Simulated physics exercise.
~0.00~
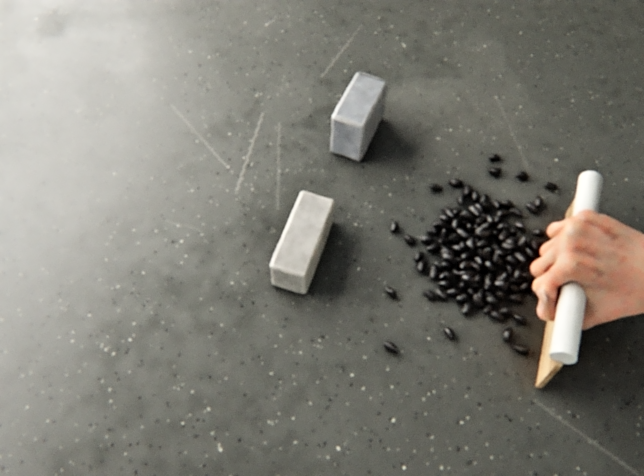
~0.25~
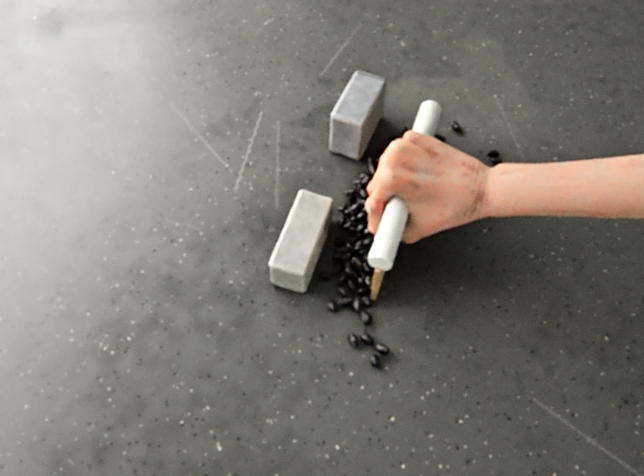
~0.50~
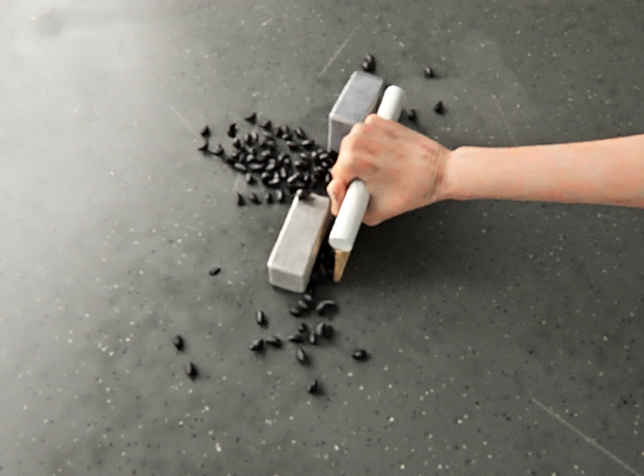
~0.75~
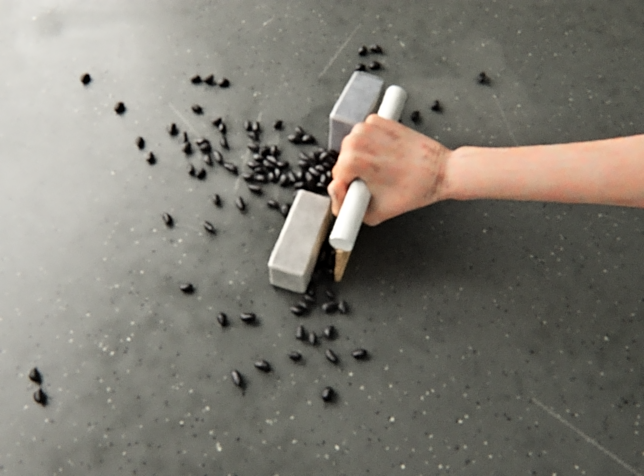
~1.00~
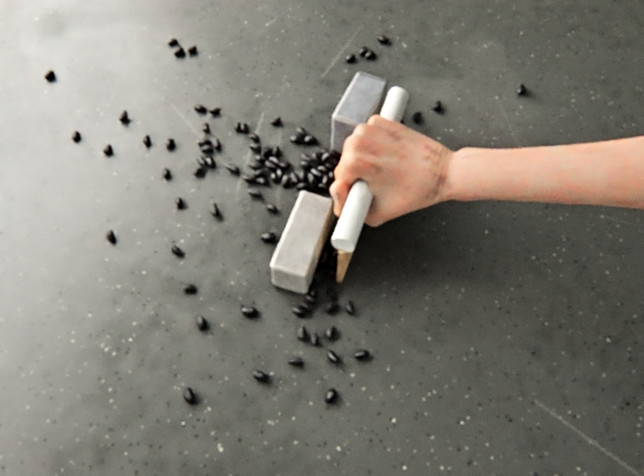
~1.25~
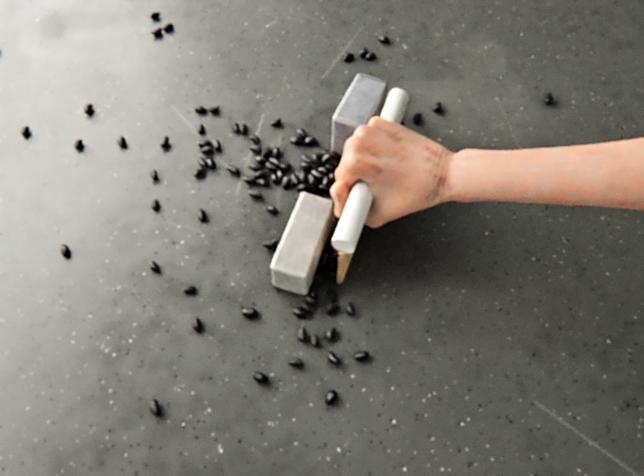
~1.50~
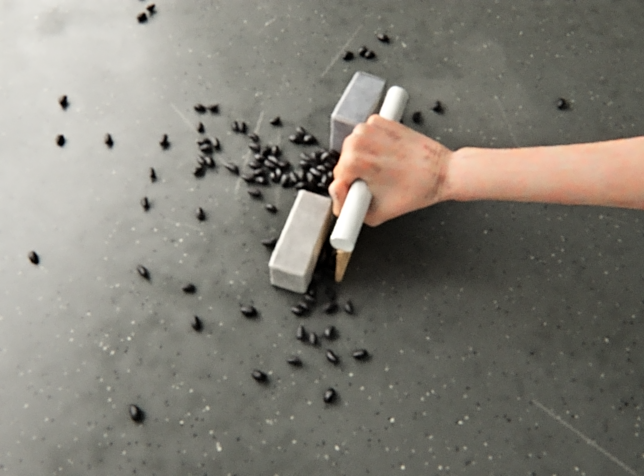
Hand-held scraper sweeping a pile of black beans left against two grey blocks and stopping, beans scattering through the gap and around.
